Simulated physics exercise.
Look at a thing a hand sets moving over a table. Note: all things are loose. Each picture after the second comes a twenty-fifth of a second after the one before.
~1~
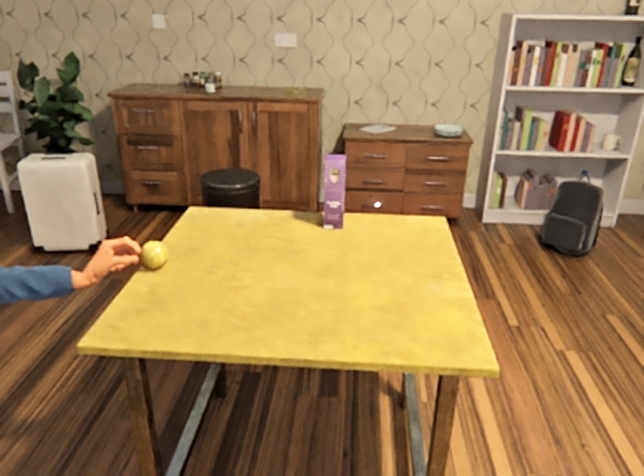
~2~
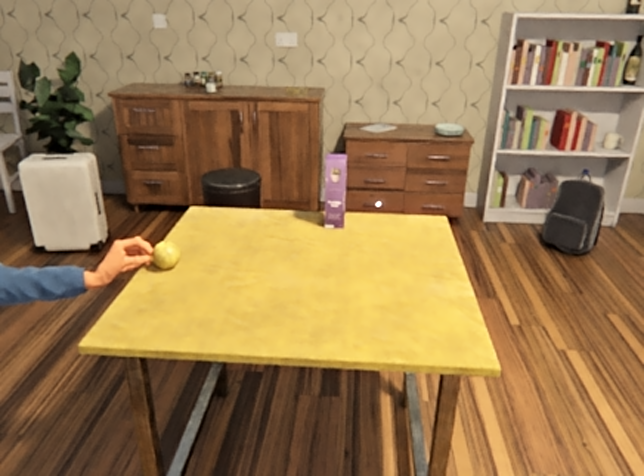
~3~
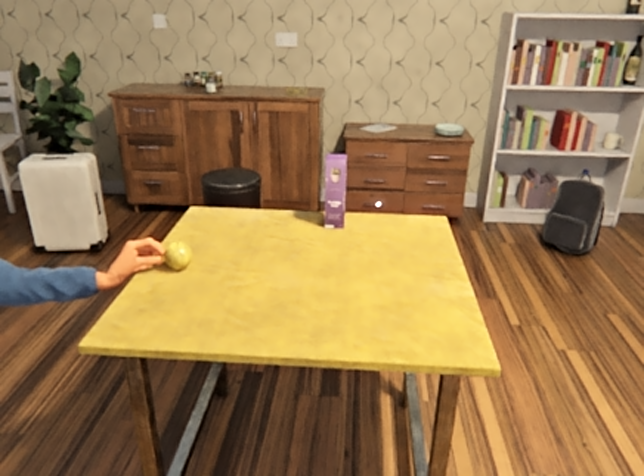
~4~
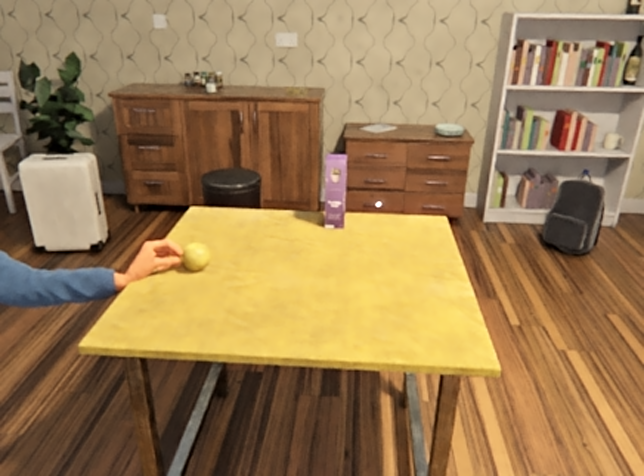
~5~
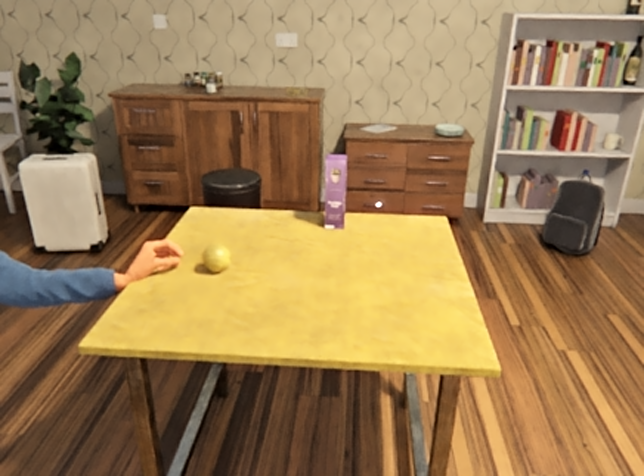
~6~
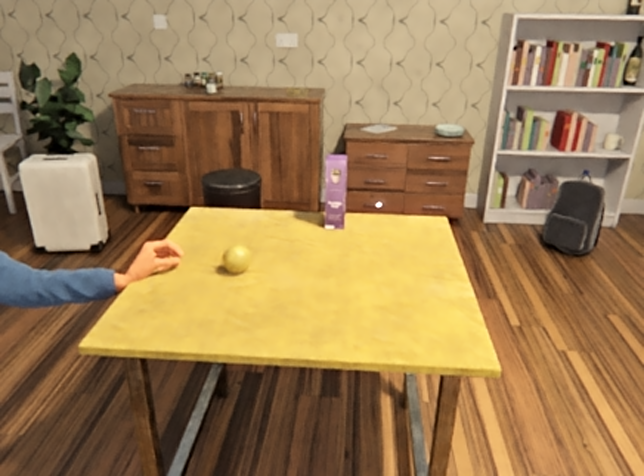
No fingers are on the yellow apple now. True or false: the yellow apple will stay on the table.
False.
Then, 0.30 s on from there, yellow apple shifted well along near (381, 266).
Then, 0.70 s on from there, yellow apple now off the table.
Then, 1.10 s on from there, things are still on the move.
In the end, off the table, yellow apple.
